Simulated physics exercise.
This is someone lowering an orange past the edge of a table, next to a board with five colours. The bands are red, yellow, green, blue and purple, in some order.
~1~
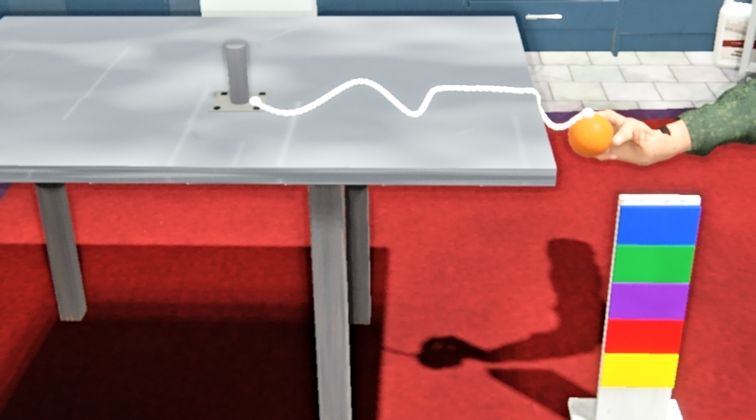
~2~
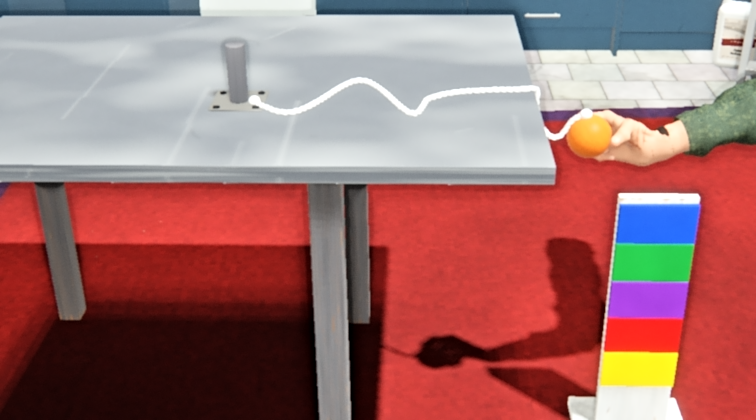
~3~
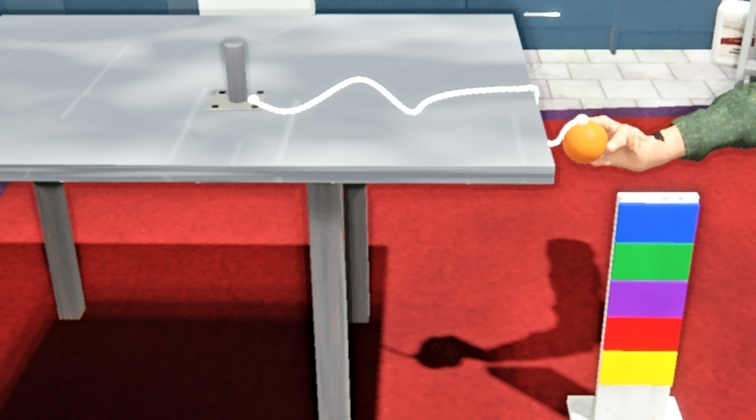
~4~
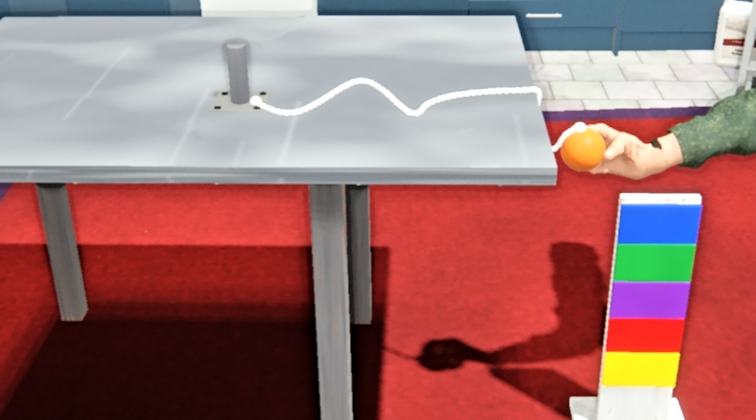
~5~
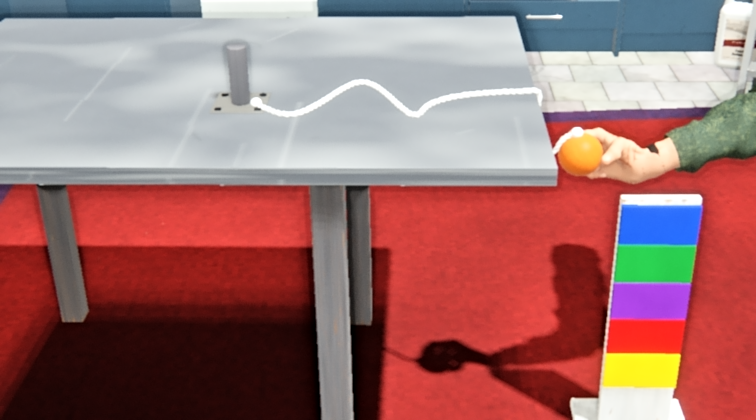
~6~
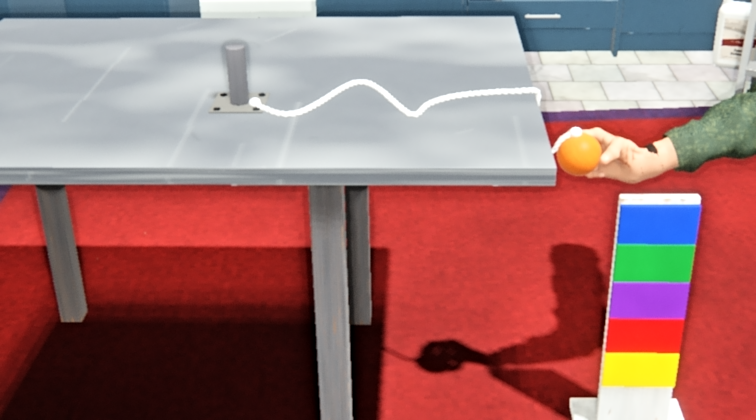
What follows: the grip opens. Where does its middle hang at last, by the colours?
At red.
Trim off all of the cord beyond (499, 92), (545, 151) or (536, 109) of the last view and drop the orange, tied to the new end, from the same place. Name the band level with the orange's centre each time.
In that order: Blue; purple; green.
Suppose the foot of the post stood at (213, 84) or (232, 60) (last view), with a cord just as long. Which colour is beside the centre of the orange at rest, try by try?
Try by try: Purple; purple.
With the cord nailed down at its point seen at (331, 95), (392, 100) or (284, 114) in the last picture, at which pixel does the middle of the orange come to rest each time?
The places are (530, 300), (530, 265) and (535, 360).
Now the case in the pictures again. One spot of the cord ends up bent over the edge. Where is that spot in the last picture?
The one at (420, 112).
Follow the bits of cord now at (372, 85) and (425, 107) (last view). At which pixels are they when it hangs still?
Near (437, 104) and (539, 126).
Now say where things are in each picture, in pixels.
The first picture shows orange (591, 136); blue (659, 227); green (653, 265); purple (649, 302); red (644, 338); yellow (639, 372).
The second picture shows orange (589, 136); cord through (285, 113) (345, 85) (396, 102) (442, 95) (532, 93).
The third picture shows orange (585, 142).
The fourth picture shows orange (583, 150); cord through (287, 113) (346, 86) (397, 103) (451, 97) (537, 101).
The fifth picture shows orange (580, 154).
The sixth picture shows orange (579, 154); cord through (286, 114) (346, 87) (396, 104) (450, 97) (536, 101).
A little later, orange near (486, 325); level with red.
Next, orange near (550, 344); level with red.
When it is over, orange near (524, 346); level with red. Its centre hangs level with the red band.
